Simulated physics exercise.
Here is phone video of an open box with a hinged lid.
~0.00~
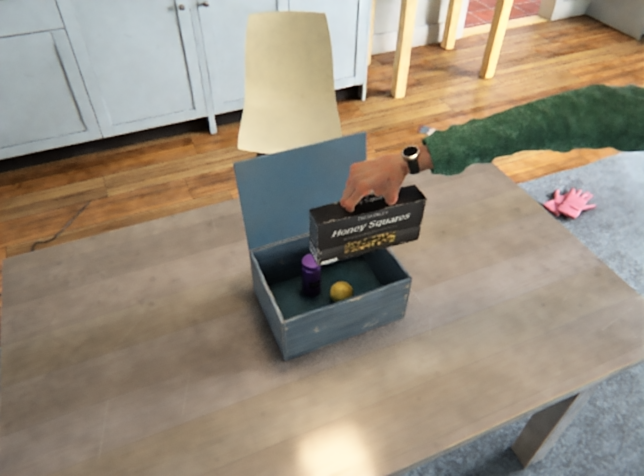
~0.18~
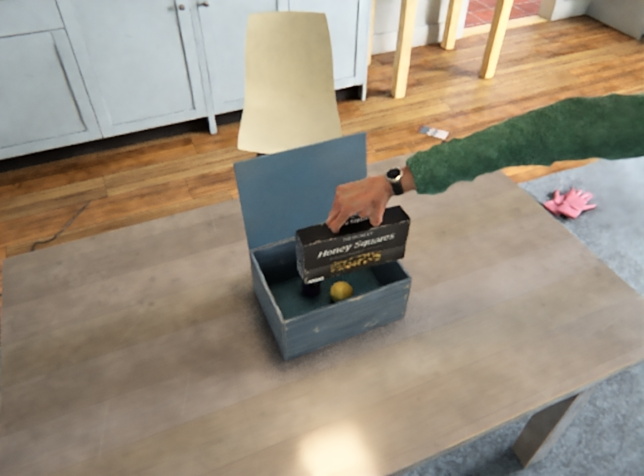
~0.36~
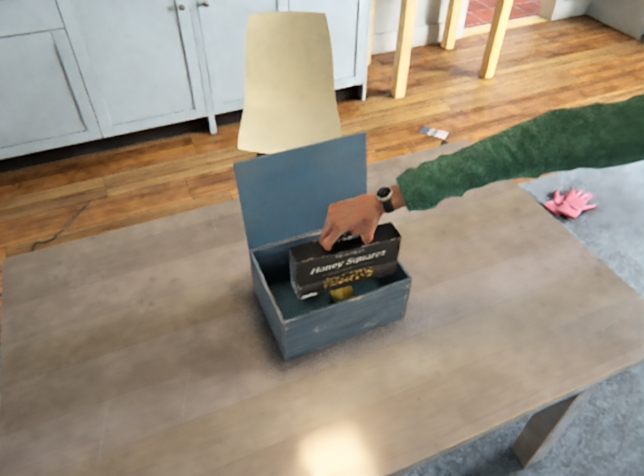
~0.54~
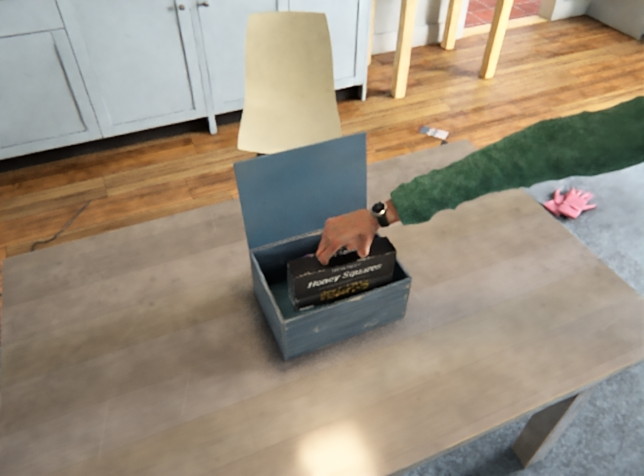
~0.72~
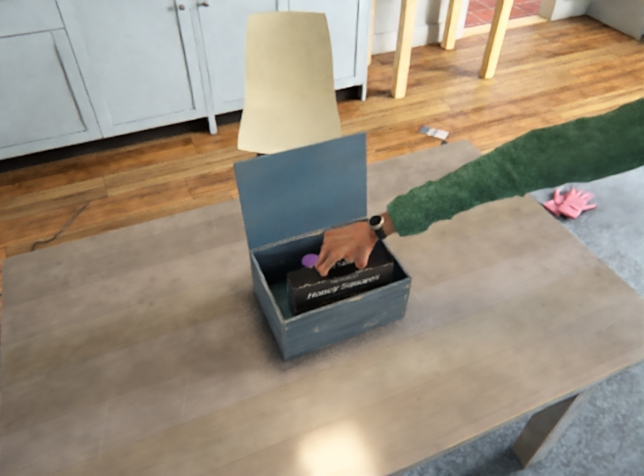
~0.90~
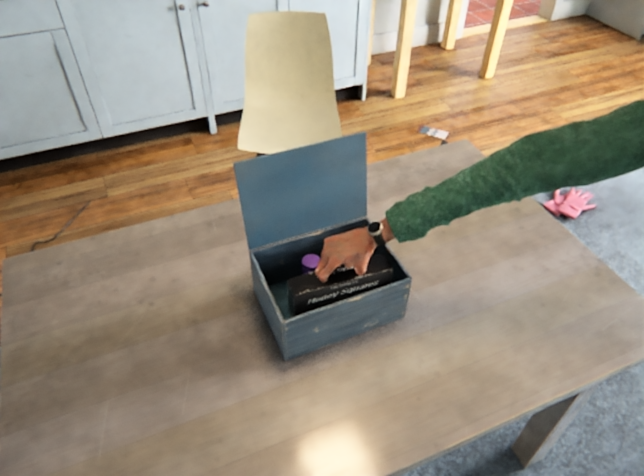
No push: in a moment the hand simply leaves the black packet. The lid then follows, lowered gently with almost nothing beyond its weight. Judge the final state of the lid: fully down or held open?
In the end it is fully down.
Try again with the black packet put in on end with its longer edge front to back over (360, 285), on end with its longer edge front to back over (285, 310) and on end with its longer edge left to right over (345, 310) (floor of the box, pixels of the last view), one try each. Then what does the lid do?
With the first placement it can't come down; with the second it can't come down; with the third it can't come down.
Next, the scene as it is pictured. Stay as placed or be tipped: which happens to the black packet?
Once everything settles, the black packet keeps its original angle.
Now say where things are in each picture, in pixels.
In the first frame, still above its spot; black packet (367, 225).
In the second frame, still above its spot; black packet (353, 244).
In the third frame, still above its spot; black packet (345, 261).
In the fourth frame, still above its spot; black packet (341, 274).
In the fifth frame, still above its spot; black packet (340, 285).
In the sixth frame, in place under the hand; black packet (340, 290).
After 2.20 s, lid 80° above the rim; black packet shifted a little near (339, 307).
After 2.70 s, lid 36° above the rim; black packet shifted a little near (339, 307).
In the end (3.6 s), lid shut; moved from the start, black packet; the other 2 unmoved. At the end, from the last picture's camera, black packet near (339, 307).
